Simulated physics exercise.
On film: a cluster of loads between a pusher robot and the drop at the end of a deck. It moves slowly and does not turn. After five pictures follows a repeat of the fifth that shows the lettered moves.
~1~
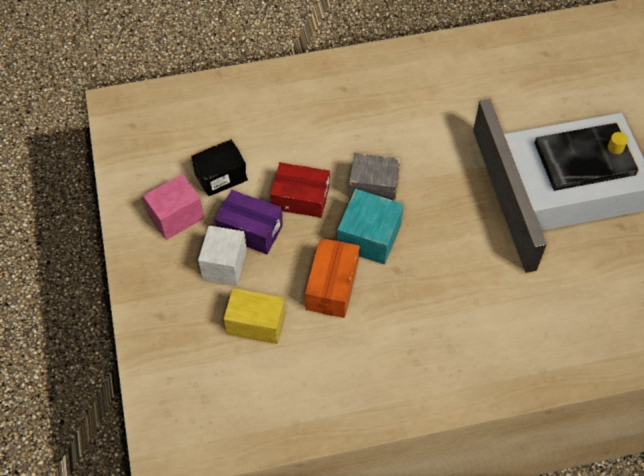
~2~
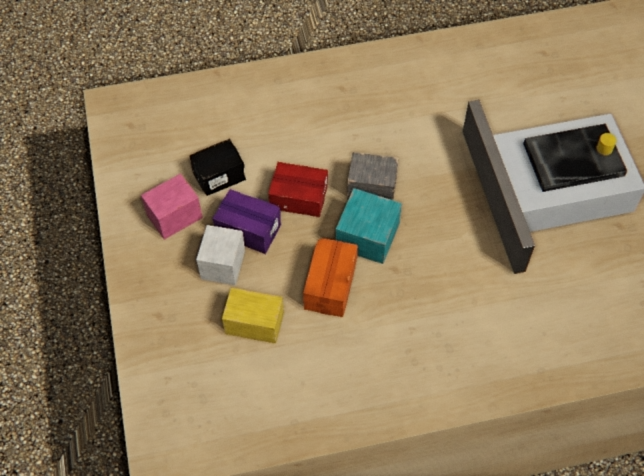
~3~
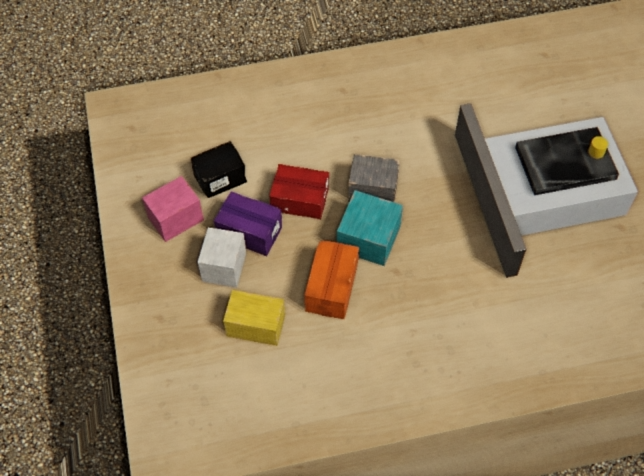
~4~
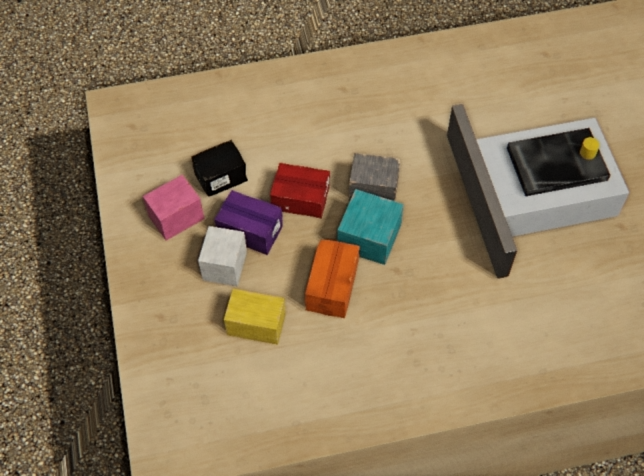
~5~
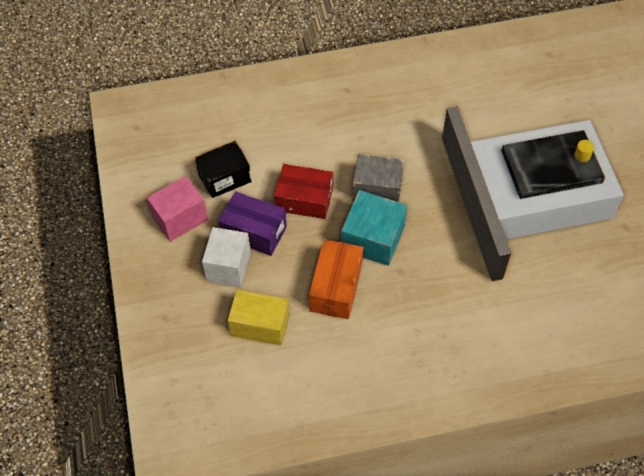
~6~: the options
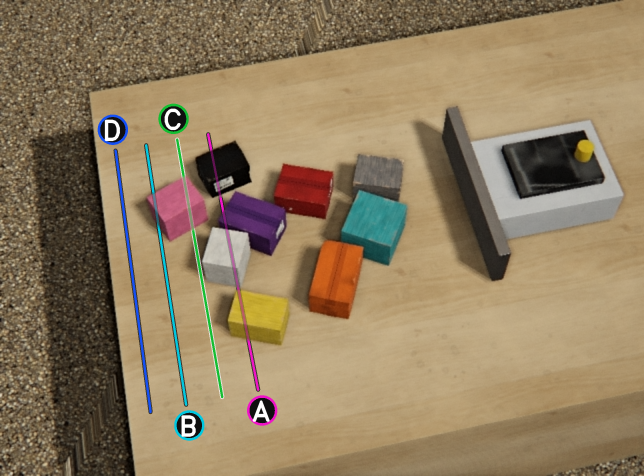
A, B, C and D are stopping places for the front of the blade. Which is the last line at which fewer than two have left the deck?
As far as mark C.
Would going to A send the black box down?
By then, no.
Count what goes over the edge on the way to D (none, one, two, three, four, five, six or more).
Six or more.
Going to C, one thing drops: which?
The pink crate goes over.
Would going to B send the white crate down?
Yes.
On the copy, A at (231, 252); B at (165, 265); C at (198, 258); D at (132, 271).
On C. First, robot (448, 183); orange box (328, 289); red box (284, 199).
Then, robot (348, 202); pink crate (141, 214); purple parcel (193, 242).
Finally, robot (271, 216); pink crate over the edge; purple parcel (115, 256); one fallen.
By contrast, A is within the limit but short; B drops five; D drops eight.
